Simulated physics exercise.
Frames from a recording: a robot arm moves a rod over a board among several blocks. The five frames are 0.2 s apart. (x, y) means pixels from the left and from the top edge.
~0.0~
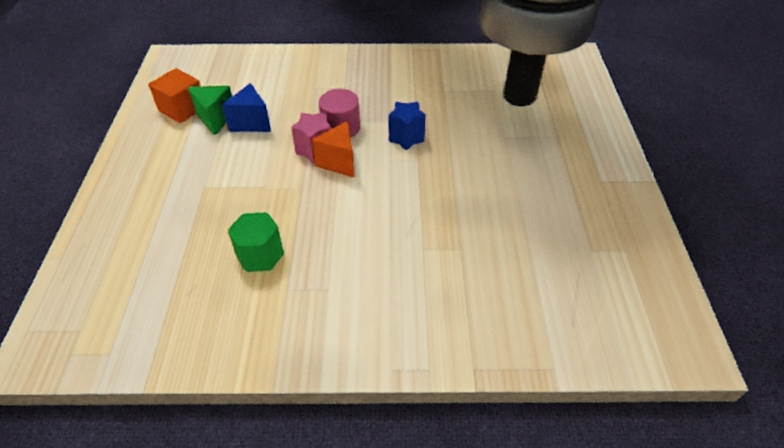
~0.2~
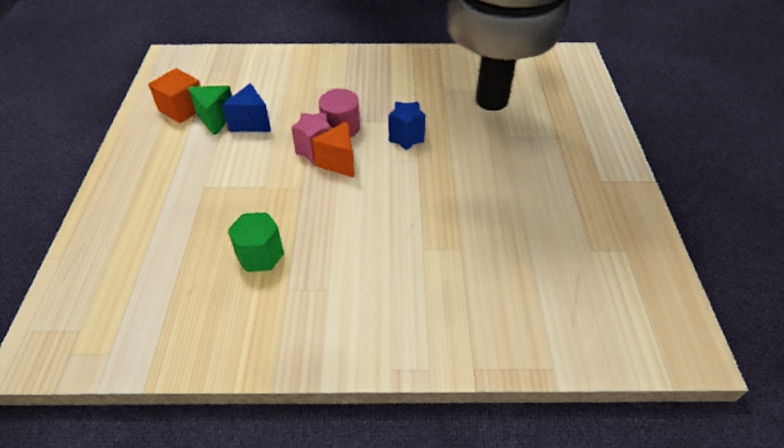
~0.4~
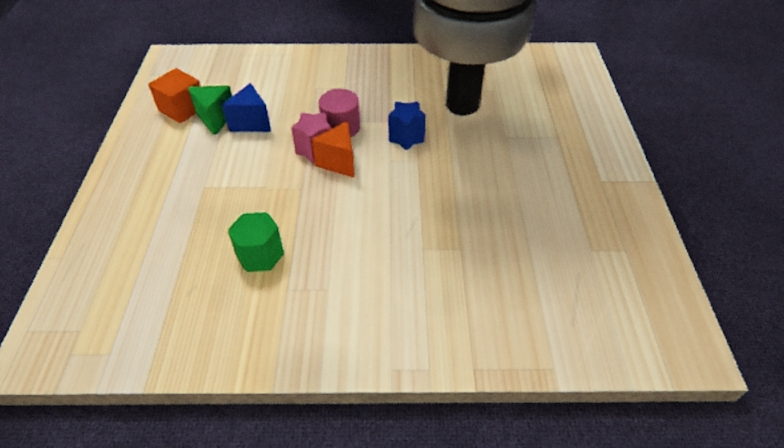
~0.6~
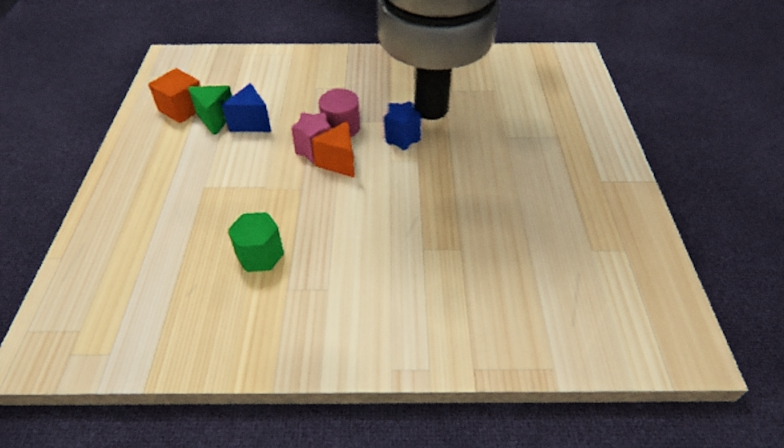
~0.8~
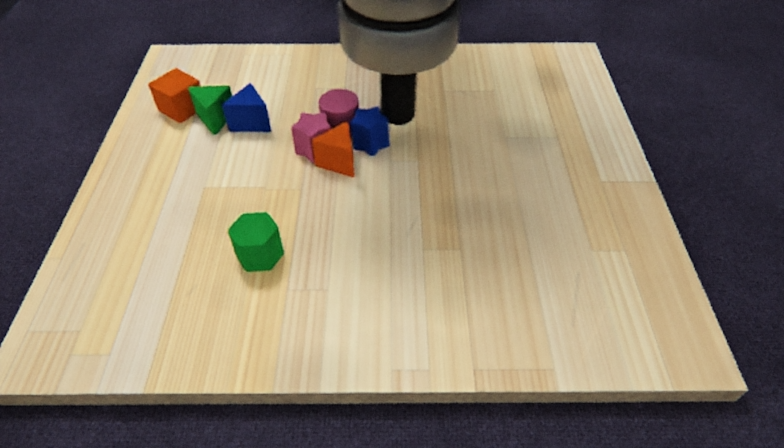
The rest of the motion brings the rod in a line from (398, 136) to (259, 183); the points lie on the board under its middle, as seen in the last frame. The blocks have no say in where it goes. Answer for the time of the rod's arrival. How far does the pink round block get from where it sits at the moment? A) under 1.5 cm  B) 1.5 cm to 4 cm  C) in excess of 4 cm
A.
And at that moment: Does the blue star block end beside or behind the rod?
No, that is not what happens.
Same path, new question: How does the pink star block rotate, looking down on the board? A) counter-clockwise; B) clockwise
B
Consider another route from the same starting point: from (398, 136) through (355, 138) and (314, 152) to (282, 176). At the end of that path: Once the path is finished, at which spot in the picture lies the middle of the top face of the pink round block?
It is going to be at (305, 99).
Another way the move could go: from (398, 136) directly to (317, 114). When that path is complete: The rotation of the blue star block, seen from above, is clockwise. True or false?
That claim is false.
The first path, step by step. One third of the way, rod (353, 131); pink star block (288, 123), turned 55° clockwise; orange triangular block (308, 151), turned 55° anticlockwise; blue star block (321, 131).
Two thirds of the way, rod (305, 147); pink star block (253, 127); orange triangular block (276, 168), turned 105° anticlockwise; blue star block (270, 146).
At the end, rod (254, 163); pink star block (246, 129), turned 165° clockwise; orange triangular block (268, 174), turned 120° anticlockwise; pink round block unmoved; blue star block (217, 162).
